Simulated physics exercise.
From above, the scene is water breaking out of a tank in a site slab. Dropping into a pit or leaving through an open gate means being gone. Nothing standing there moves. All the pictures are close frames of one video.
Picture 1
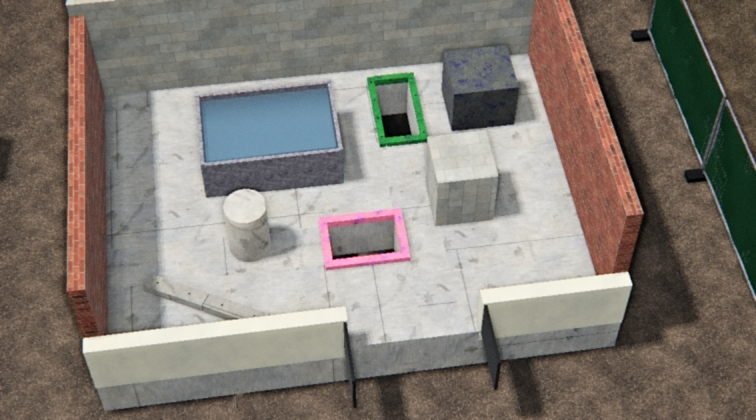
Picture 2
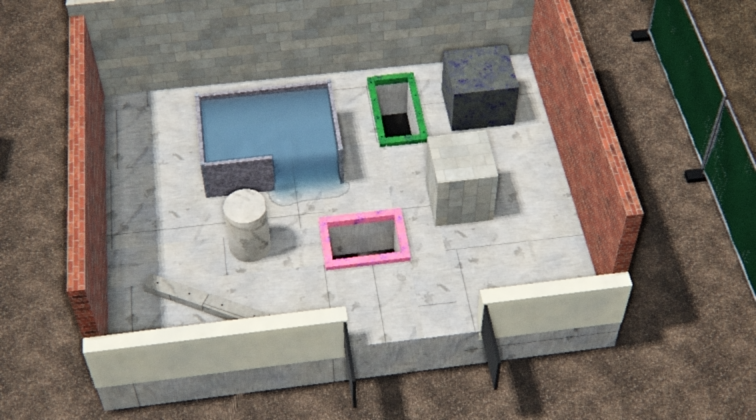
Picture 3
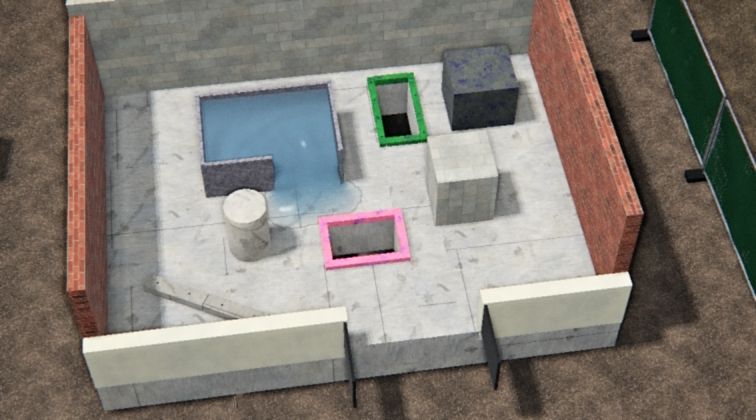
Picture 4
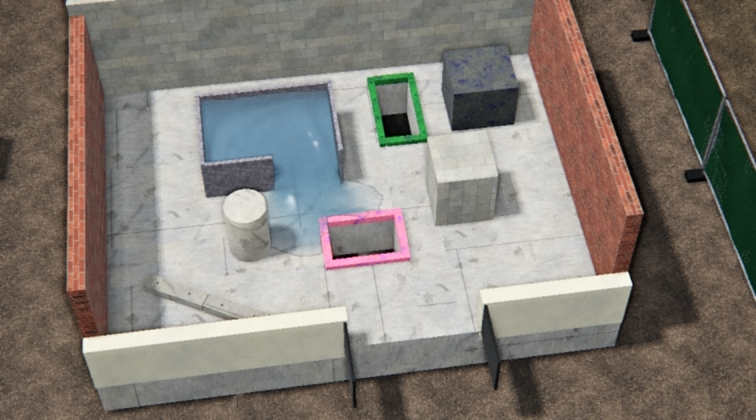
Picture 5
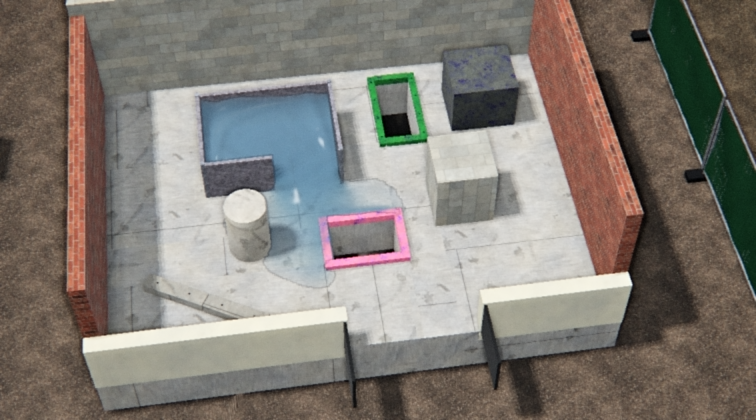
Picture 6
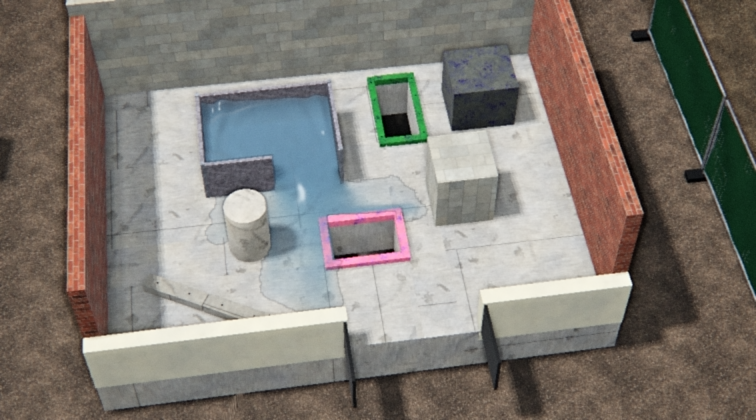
On a walled construction site slab seen from high above, brick walls stand left and right and a low cream wall with a gap runs along the front. A blue water tank sits at left behind a pale cylinder, with green- and pink-rimmed pits, a pale block and a dark block to the right. Water pours through the tank's front opening and spreads forward and sideways around the cylinder and pink rim, while the view stays still.
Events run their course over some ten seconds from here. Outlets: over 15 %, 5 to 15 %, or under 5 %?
The gate will not leave the five-to-fifteen per cent band; the green pit will not reach five per cent; the pink pit will not stay within fifteen per cent.
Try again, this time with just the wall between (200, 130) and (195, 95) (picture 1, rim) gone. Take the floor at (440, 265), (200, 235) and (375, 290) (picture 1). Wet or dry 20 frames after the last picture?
Unsoaked, then soaked, then unsoaked.
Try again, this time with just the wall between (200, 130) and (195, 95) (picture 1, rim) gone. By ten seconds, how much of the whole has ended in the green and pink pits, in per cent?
Per cent: Green 6, pink 0.
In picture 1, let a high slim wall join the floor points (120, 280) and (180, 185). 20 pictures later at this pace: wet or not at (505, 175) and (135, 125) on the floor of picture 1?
Result, in the order given: Unsoaked / unsoaked.
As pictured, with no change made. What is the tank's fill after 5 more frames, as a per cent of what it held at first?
Estimate: Around 60 per cent.
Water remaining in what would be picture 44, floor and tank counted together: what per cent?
68 %.
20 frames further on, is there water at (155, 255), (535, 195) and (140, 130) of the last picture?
In that order, the three spots are soaked, high and dry and high and dry.
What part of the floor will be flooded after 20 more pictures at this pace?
That comes to about 45 per cent.
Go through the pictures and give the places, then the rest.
Still water in the open tank at (268, 125), in the first picture.
Water pours out at (307, 175) and has run to (346, 184), in the second picture.
Water pours out at (307, 176) and has run to (281, 223), in the third picture.
The front is at (296, 252), out from the gap at (307, 176), in the fourth picture.
Water pours out at (307, 176) and has run to (320, 283), in the fifth picture.
Water pours out at (307, 176) and has run to a hidden place, in the sixth picture.
A moment on, water covers 20 % of the floor; the gate 0 %, the green pit 0 %, the pink pit 10 %.
Next, water covers 30 % of the floor; the gate 2 %, the green pit 0 %, the pink pit 17 %.
Then, water covers 45 % of the floor; the gate 5 %, the green pit 0 %, the pink pit 22 %.
Later, water covers 75 % of the floor; the gate 8 %, the green pit 0 %, the pink pit 24 %.
In the end, water covers 95 % of the floor; the gate 11 %, the green pit 0 %, the pink pit 25 %.
